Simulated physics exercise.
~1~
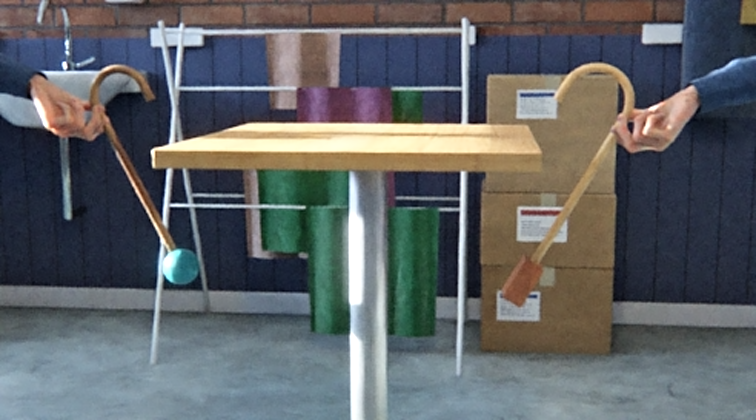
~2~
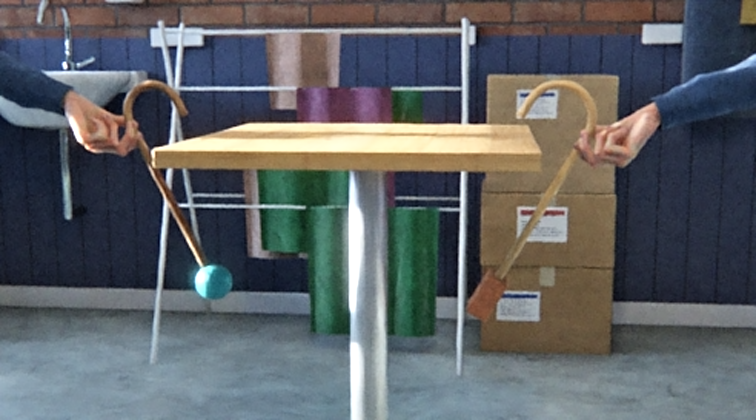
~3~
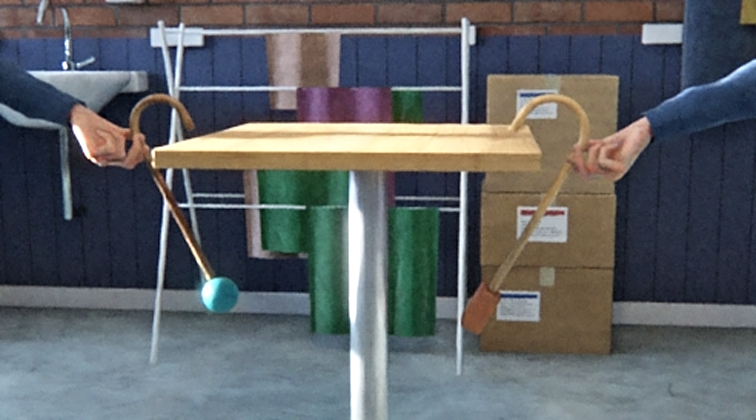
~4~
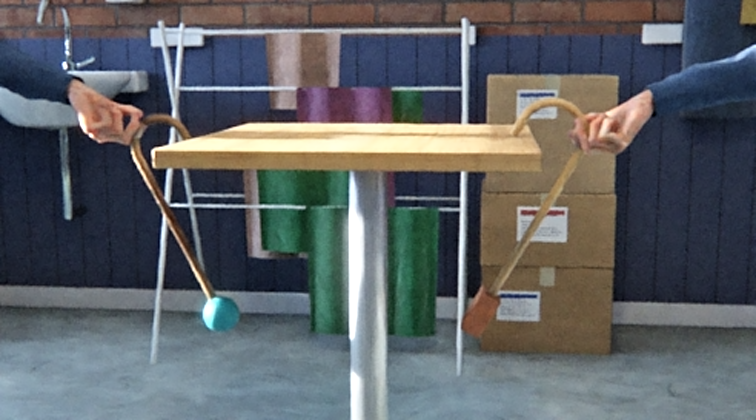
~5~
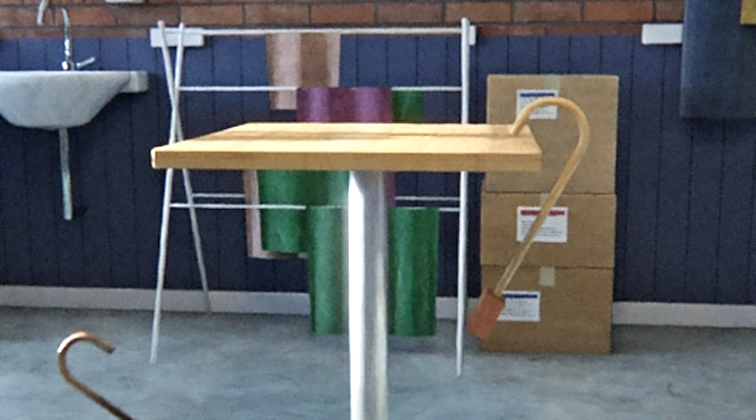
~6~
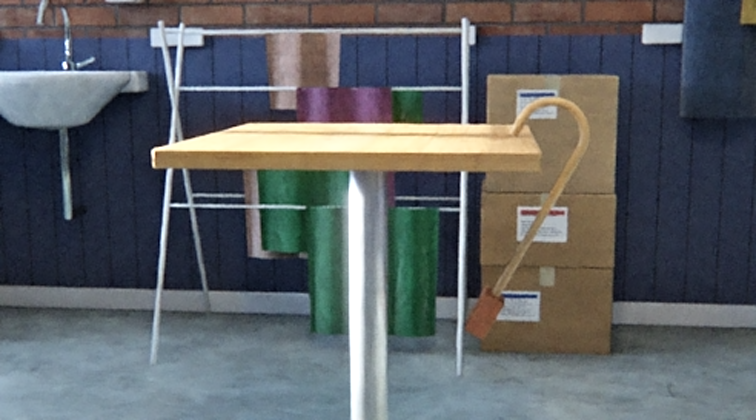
The clip shows two hands bringing crook-handled items to opposite edges of a wooden table, a turquoise-ended one at left and an orange-brown-ended one at right. Once released, the left one falls out of view, while the right one stays hooked on the edge.
